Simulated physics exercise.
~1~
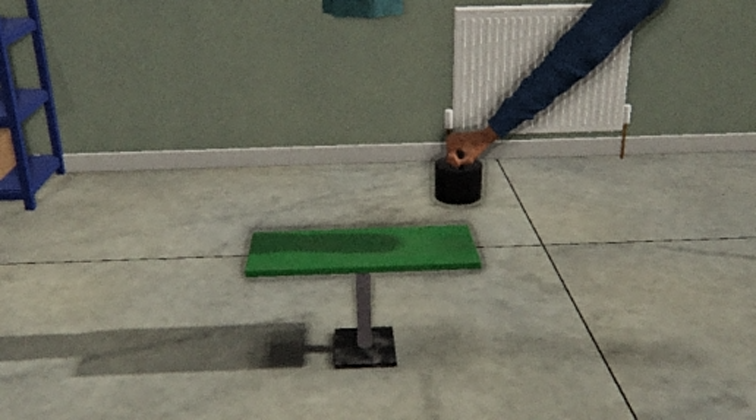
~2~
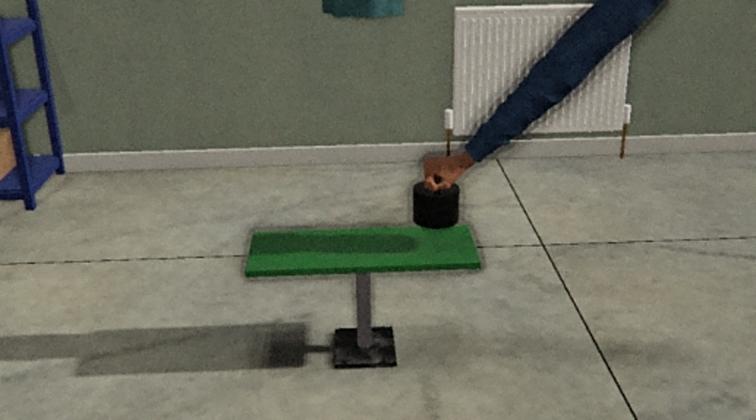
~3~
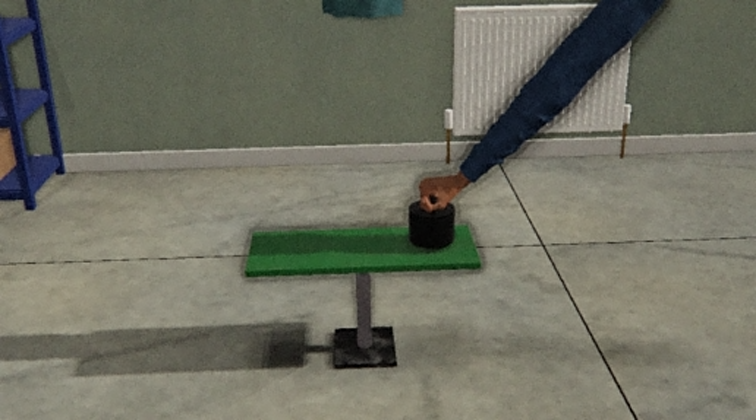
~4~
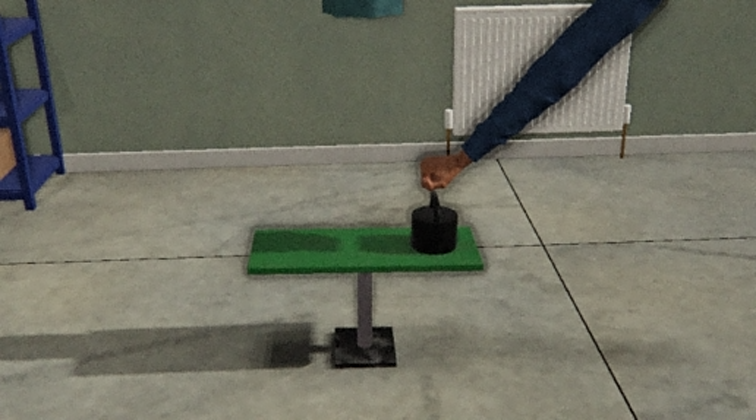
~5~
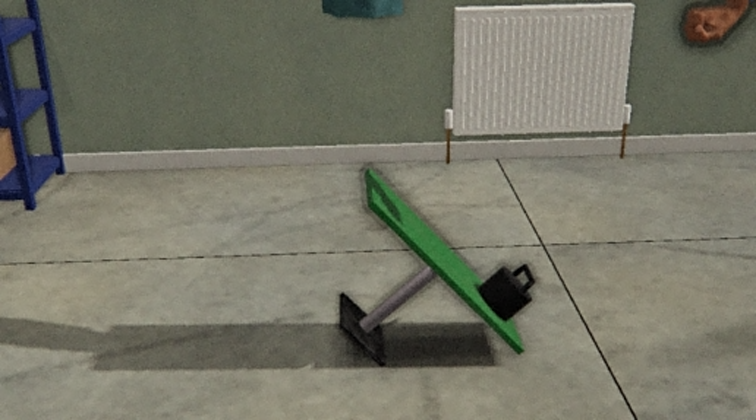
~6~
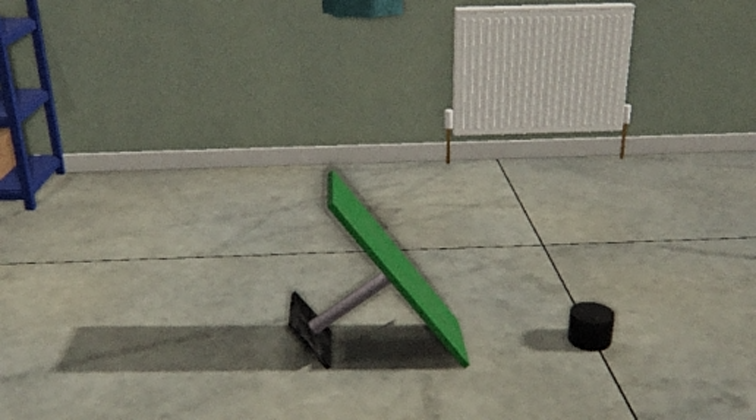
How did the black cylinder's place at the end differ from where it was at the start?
At the start it was held by a hand in the air, above and behind the right end of the green table. By the end it was on the floor, lower down and farther right, clear of the tipped table.
A narrow-footed green side table tipped over to the right after a hand lowered a black cylinder with a handle onto its right side and let go; the cylinder ended up on the floor to the right of the leaning table.
